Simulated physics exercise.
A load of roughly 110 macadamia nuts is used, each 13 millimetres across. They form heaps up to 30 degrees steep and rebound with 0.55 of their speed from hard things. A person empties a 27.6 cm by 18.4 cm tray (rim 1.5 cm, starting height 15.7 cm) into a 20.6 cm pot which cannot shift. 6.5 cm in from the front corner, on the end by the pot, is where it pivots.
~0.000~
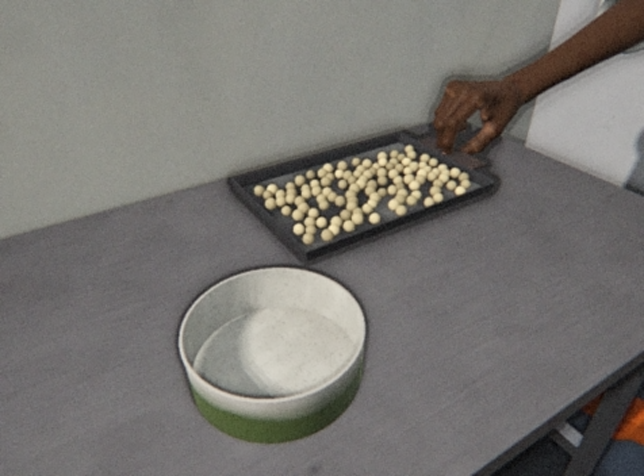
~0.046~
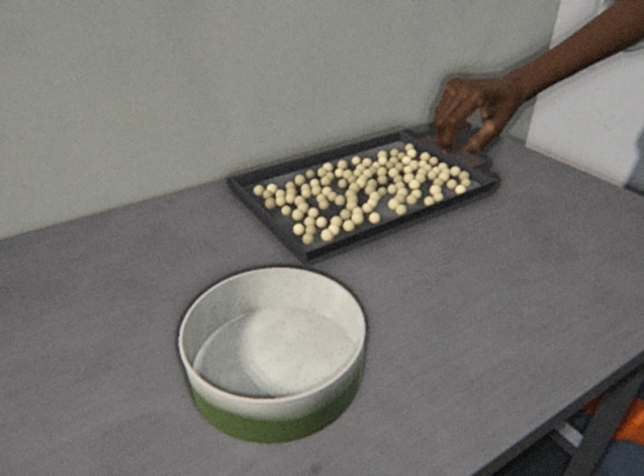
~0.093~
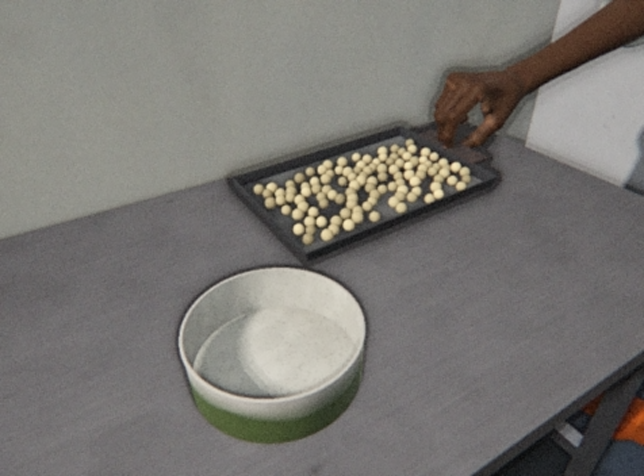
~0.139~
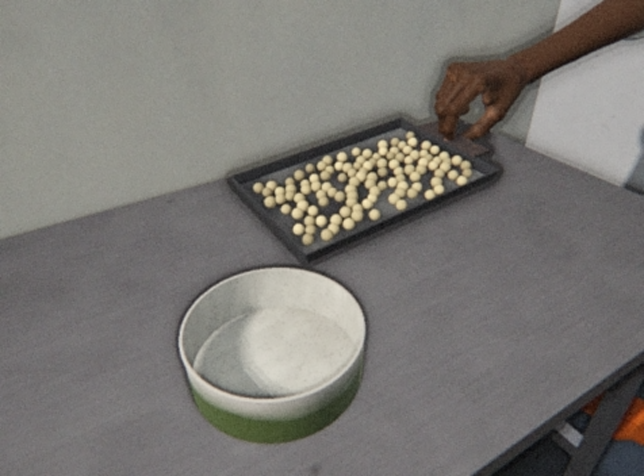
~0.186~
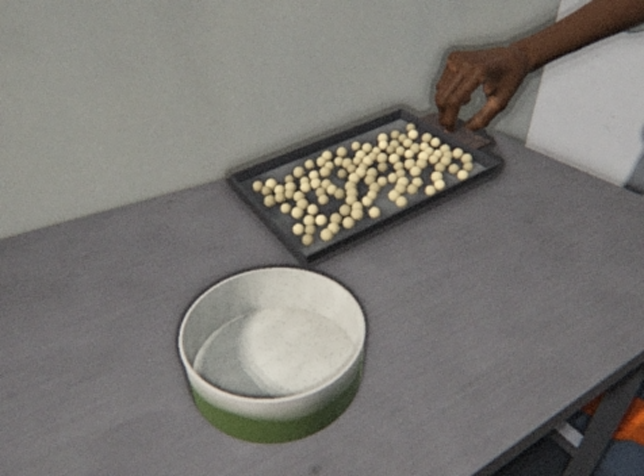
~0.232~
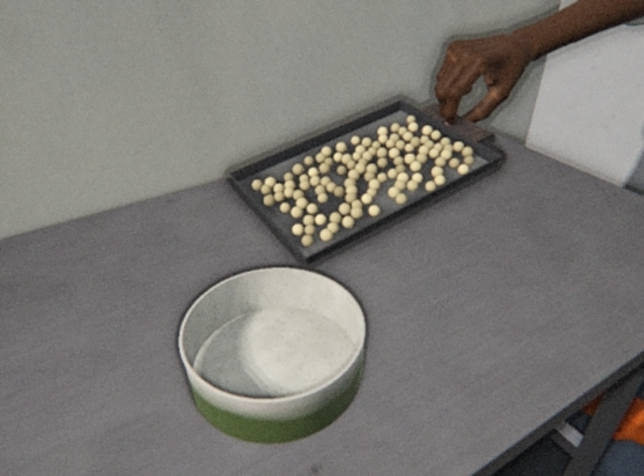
On a grey table against a pale wall, a dark tray of small, round, cream-coloured nuts lies behind an empty white and green pot. A hand at the tray's right end slowly raises that end a little, tilting the tray slightly toward the left, while the nuts barely shift and the pot stays still.
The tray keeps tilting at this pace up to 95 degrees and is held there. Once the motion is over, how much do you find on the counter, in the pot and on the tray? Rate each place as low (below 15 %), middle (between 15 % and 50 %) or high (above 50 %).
Ratings: Counter low; pot high; tray low.
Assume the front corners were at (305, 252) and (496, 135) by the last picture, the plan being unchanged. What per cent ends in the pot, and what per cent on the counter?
Pot 65 % / counter 35 %.
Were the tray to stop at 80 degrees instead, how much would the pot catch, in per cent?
I'd put it at close to 100 per cent.
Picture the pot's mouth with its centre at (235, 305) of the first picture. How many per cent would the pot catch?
Close to 80 in a hundred.
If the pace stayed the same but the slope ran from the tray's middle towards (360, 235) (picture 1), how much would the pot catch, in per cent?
That comes to around 80 per cent.
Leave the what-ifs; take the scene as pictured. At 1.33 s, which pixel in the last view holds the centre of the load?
Expected load position: Near (307, 204).
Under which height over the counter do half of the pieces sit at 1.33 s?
About 20 cm.
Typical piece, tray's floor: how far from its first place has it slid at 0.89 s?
By then it sits near 7 cm from where it began.
Then, at 0.89 s, tilt 50 degrees; the tray holds 100 %, the pot 0 %.
After 1.33 s, tilt 76 degrees; the tray holds 95 %, the pot 5 %.
After 1.85 s, tilt 95 degrees; the tray holds 0 %, the pot 100 %.
In the end, at 2.8 s, counter 0 %, pot 100 %, tray 0 %.
